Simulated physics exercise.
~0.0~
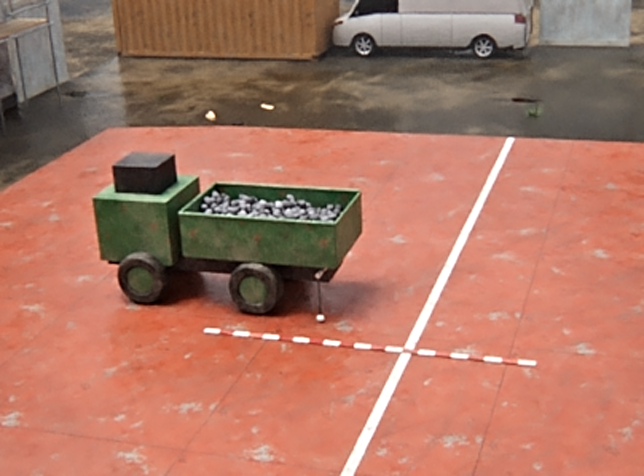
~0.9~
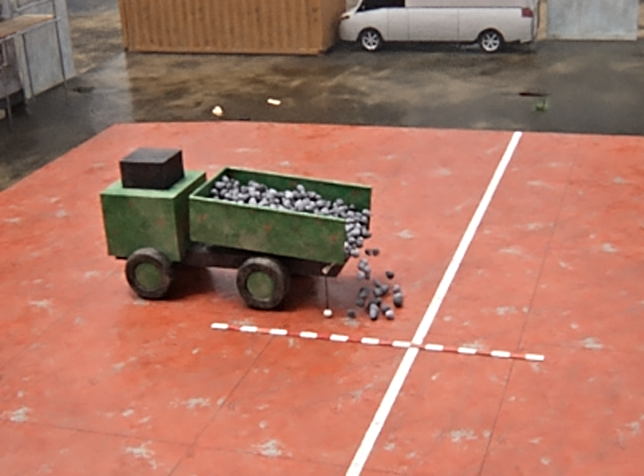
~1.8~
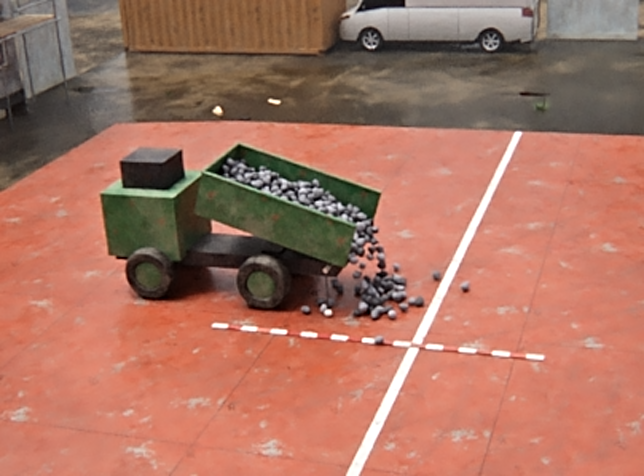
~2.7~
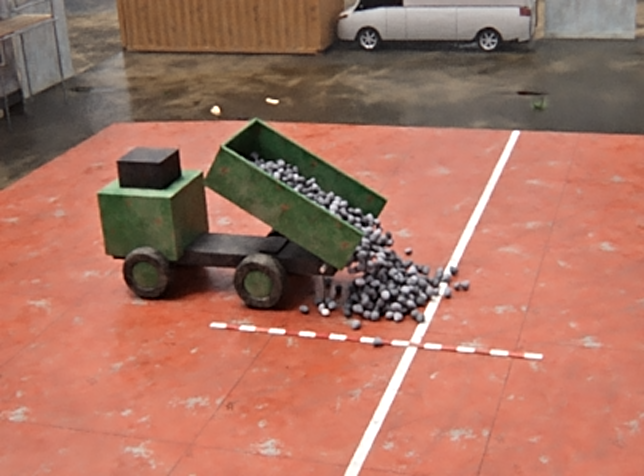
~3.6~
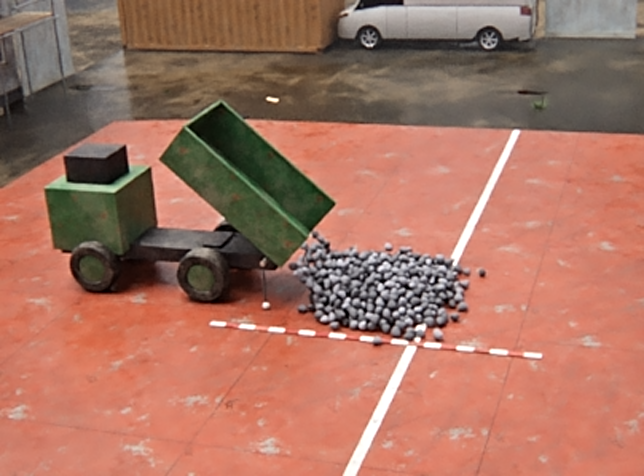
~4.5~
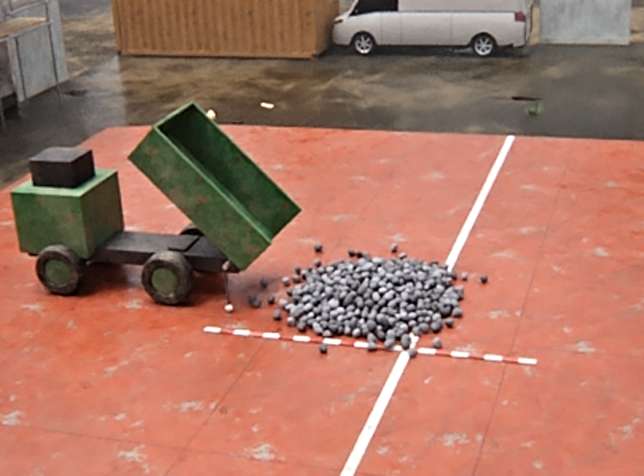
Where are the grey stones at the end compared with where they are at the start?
At the start they lie in the raised-sided body of the green truck. At the end they are in a heap on the red ground to the right of the truck, mostly left of the white line with a few past it.
